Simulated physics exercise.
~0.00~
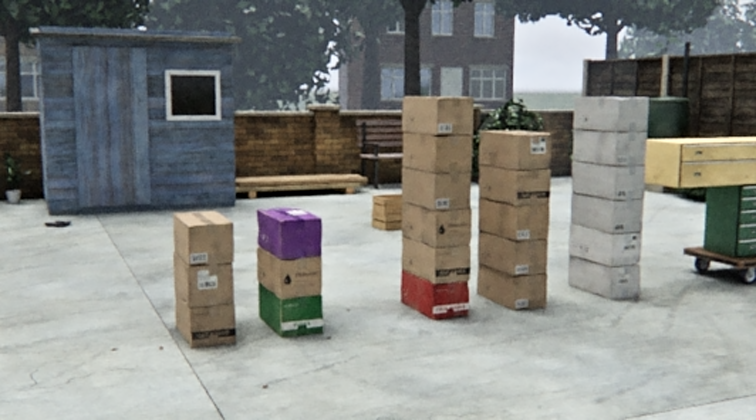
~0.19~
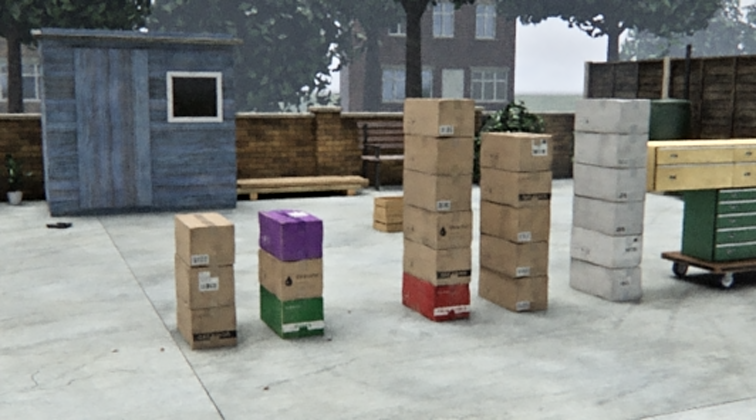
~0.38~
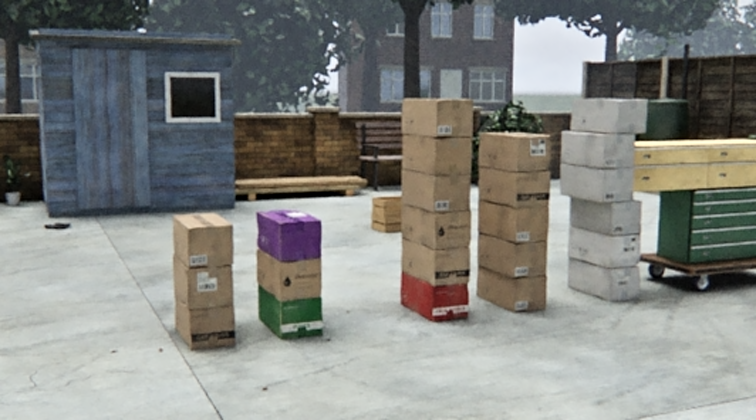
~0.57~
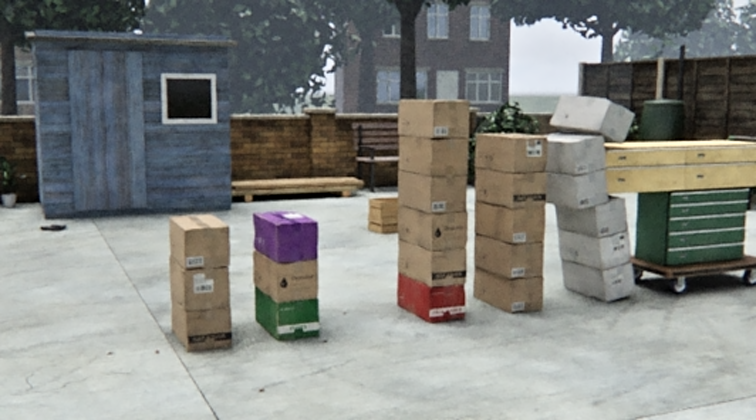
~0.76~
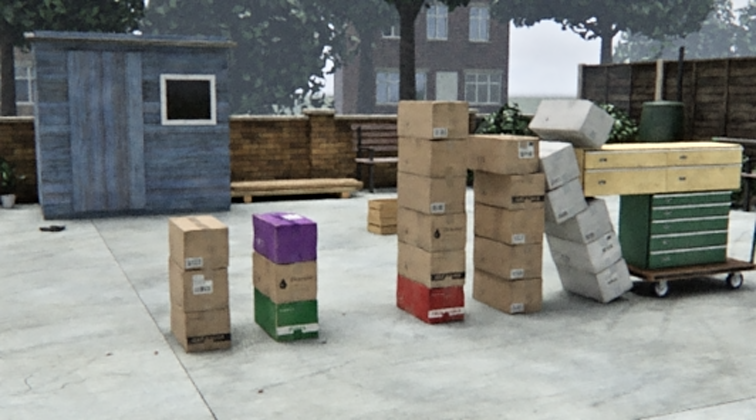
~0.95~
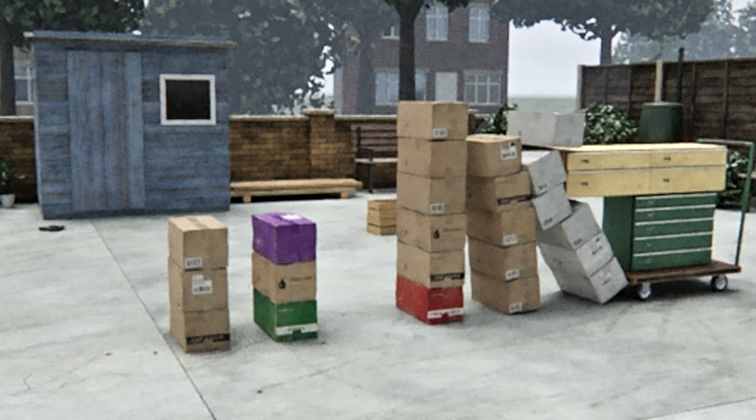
A green trolley carrying a long yellow load rolled left into a tall stack of pale boxes, shoving its upper boxes over until they leaned against the neighbouring brown stack and nudged it left.
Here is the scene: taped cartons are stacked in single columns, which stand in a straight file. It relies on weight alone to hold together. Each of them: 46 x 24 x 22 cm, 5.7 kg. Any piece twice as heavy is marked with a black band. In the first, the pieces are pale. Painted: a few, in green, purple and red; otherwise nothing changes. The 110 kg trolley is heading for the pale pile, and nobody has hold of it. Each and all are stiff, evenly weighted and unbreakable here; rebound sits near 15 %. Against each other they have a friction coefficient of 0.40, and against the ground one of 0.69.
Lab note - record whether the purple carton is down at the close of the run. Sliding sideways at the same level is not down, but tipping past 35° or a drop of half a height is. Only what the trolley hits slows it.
Result: Down.
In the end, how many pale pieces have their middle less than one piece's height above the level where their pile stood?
The number is 2.
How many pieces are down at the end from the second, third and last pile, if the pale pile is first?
Counting pieces, the second pile has 5, the third 6 and the last 2.
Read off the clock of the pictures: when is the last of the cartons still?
Near 3.5 s.
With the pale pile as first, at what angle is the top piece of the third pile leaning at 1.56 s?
Tilt: Near 20 degrees.
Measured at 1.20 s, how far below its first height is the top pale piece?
10 cm.
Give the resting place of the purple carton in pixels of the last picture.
It ends up at about (157, 293) in the last picture.
Around 1.20 s, 5 of the pale pile down; none of the 17 other cartons down, 8 disturbed; purple carton unmoved.
Around 1.56 s, 6 of the pale pile down; 1 of the 17 other cartons down; purple carton unmoved; red carton tipped 16°.
Around 1.98 s, 6 of the pale pile down; 10 of the 17 other cartons down; purple carton tipped 8°; red carton tipped 26°.
Around 2.56 s, 6 of the pale pile down; 15 of the 17 other cartons down; purple carton tipped 15°, 13 cm lower; red carton tipped 39°.
Finally (3.6 s), 6 of the pale pile down; 15 of the 17 other cartons down; purple carton tipped 40°, 26 cm lower; red carton tipped 39°; green carton unmoved. Seen by the last camera, middles, purple carton near (156, 292), red carton near (414, 290).
